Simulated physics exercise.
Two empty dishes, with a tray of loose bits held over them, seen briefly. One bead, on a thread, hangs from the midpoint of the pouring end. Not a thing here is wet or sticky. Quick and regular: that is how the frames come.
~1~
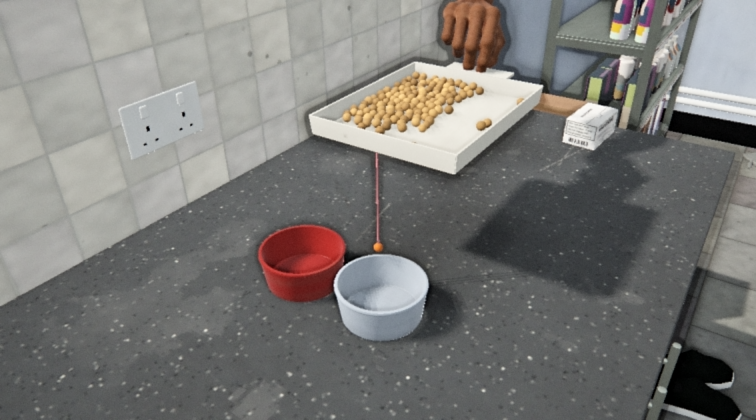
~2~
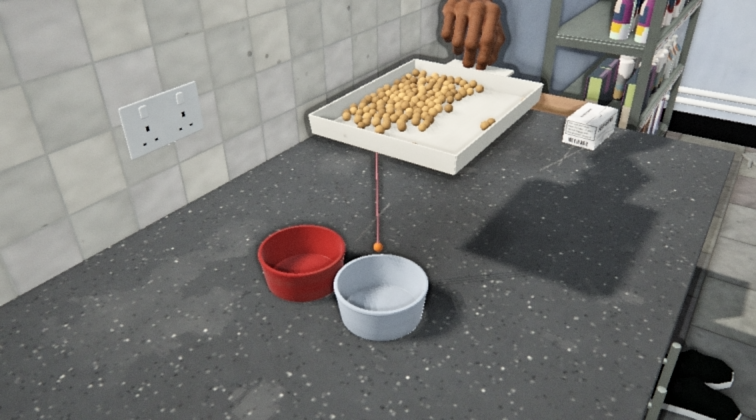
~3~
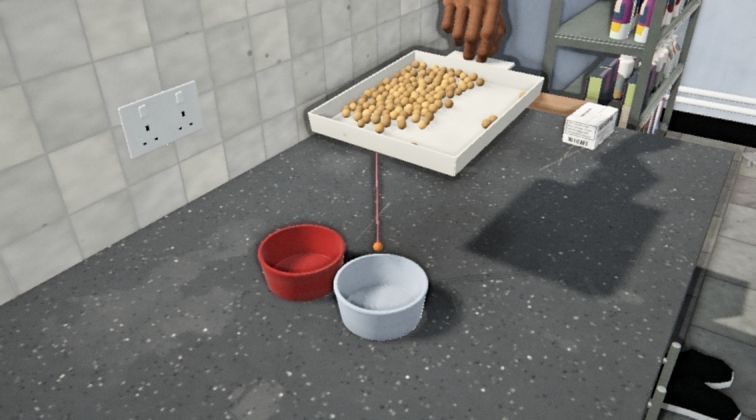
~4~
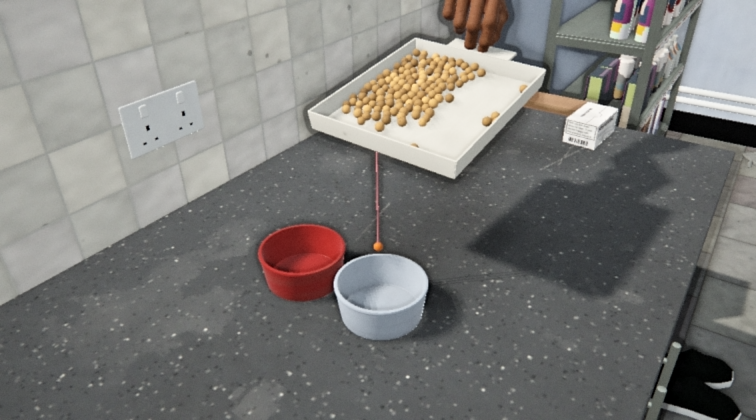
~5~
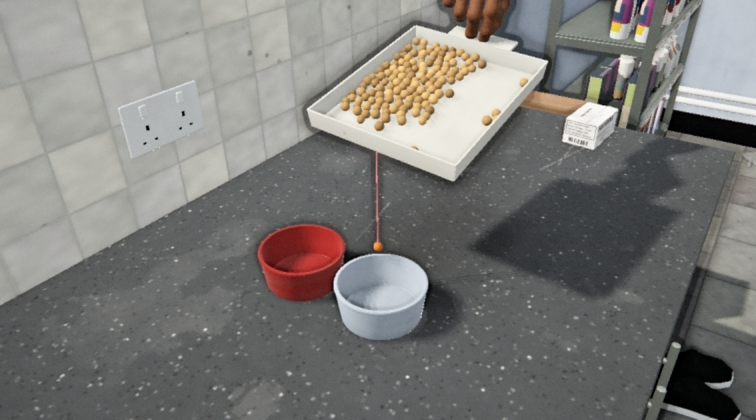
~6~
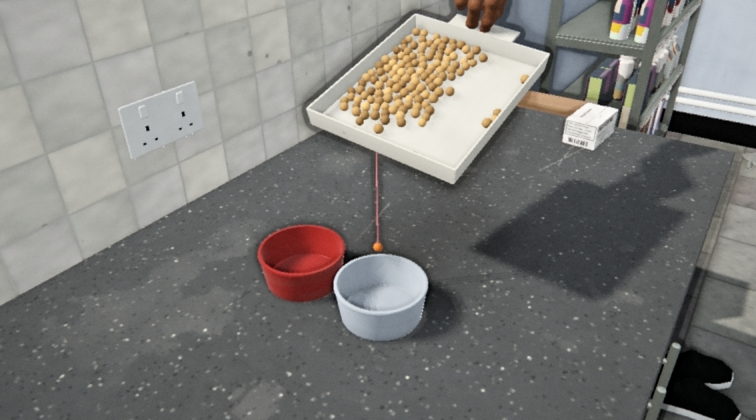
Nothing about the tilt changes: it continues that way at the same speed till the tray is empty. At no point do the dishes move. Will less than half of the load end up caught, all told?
Yes, only the minority of it is caught.
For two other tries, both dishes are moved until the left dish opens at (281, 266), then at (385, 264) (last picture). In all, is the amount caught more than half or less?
The first place gets a lesser share, the second the greater share.
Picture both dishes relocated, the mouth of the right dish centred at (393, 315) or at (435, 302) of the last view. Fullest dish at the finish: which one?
At the first place the right one, at the second the right one.
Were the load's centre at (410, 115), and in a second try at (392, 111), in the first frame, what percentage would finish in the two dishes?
Roughly 20 per cent, then 20 per cent.
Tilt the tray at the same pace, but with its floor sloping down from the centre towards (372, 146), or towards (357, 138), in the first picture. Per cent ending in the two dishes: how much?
Around 60 percent for the first aim and around 90 percent for the second.
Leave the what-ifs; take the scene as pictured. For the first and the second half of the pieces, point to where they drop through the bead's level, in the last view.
Half one: (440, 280), half two: (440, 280).
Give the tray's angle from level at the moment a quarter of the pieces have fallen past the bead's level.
It has tipped about 100 degrees.
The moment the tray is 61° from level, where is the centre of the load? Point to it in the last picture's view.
Somewhere around pixel (423, 127) in the last picture.
Shortly afterwards, tray tipped steeply; all but a few on the tray; only a few outside both; only a few in the air.
Next, tray tipped past a quarter turn; near a third on the tray; a little in the right dish; near a quarter outside both; near a third in the air.
Some moments later, tray tipped past a quarter turn; near a quarter in the right dish; the bulk outside both.
In the end, tray tipped past a quarter turn; near a quarter in the right dish; none at all in the left dish; the bulk outside both.
